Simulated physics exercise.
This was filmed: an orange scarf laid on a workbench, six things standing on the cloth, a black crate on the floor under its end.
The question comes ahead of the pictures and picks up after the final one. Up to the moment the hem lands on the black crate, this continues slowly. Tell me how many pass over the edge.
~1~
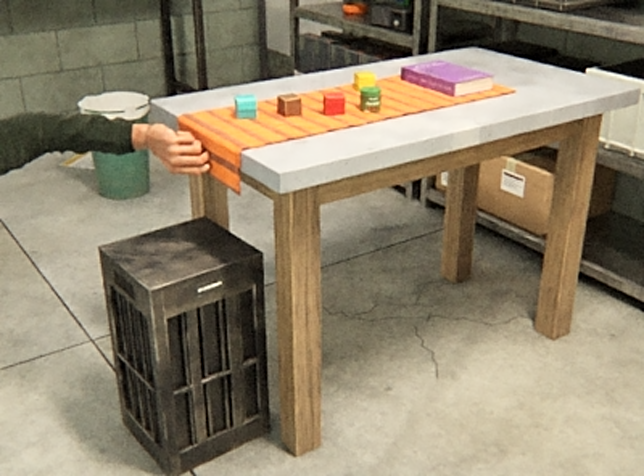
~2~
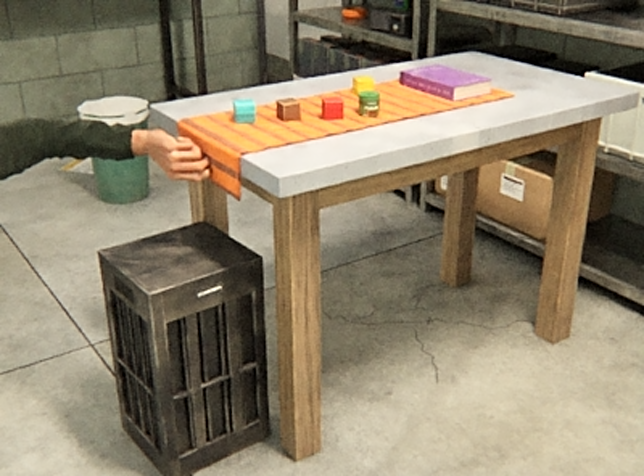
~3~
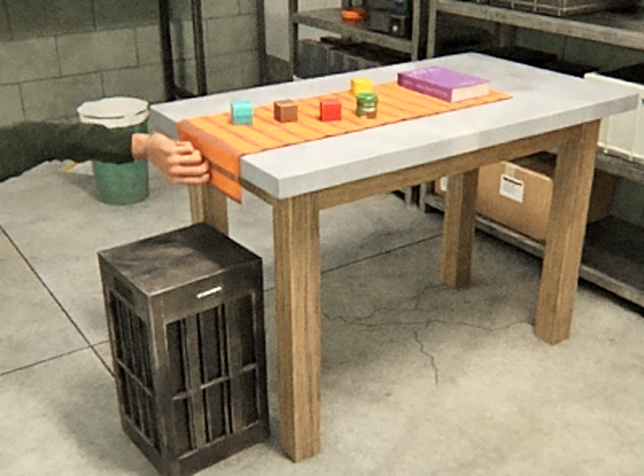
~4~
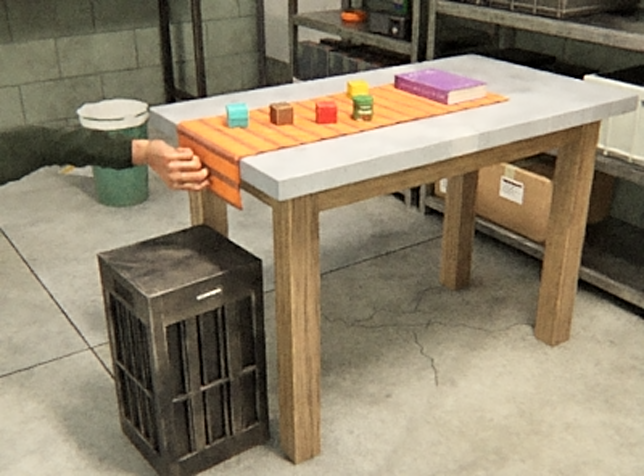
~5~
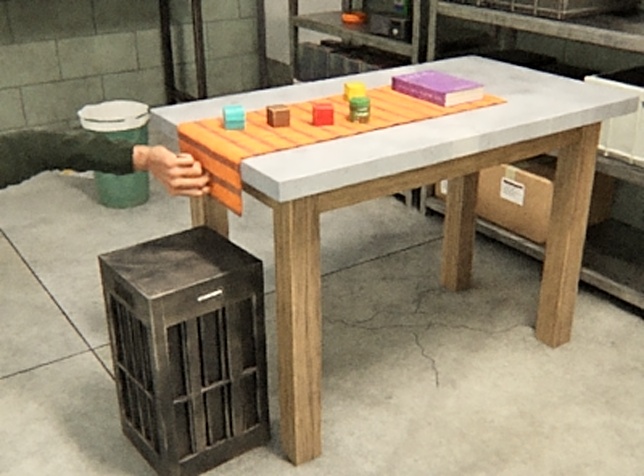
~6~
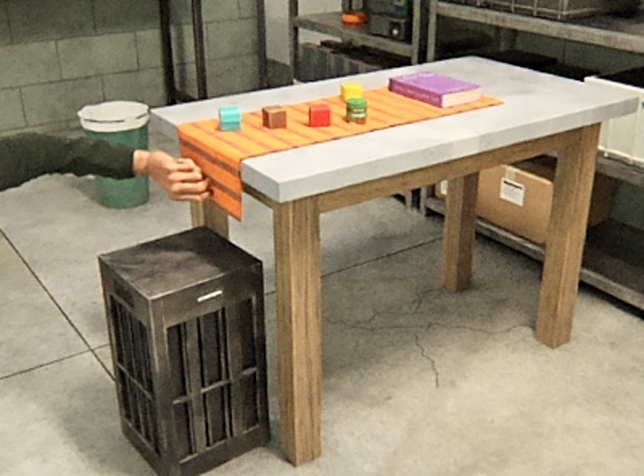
One object goes.
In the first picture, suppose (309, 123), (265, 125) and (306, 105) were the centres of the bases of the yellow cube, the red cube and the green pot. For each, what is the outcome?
Yellow cube: Stays. Red cube: Goes. Green pot: Stays.
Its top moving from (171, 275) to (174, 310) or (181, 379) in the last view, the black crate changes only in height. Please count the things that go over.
Counts: 2, 4.
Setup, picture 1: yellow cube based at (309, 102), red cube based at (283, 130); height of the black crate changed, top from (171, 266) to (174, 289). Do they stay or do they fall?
In the end the yellow cube is still on top and the red cube is no longer on top.
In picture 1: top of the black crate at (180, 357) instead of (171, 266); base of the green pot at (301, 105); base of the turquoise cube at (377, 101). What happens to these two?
Green pot: Off. Turquoise cube: Still up.
A little later, hem near (212, 229); all still up.
Next, hem on the crate; turquoise cube gone.
When it is over, hem on the crate; turquoise cube gone. Over the edge go one.
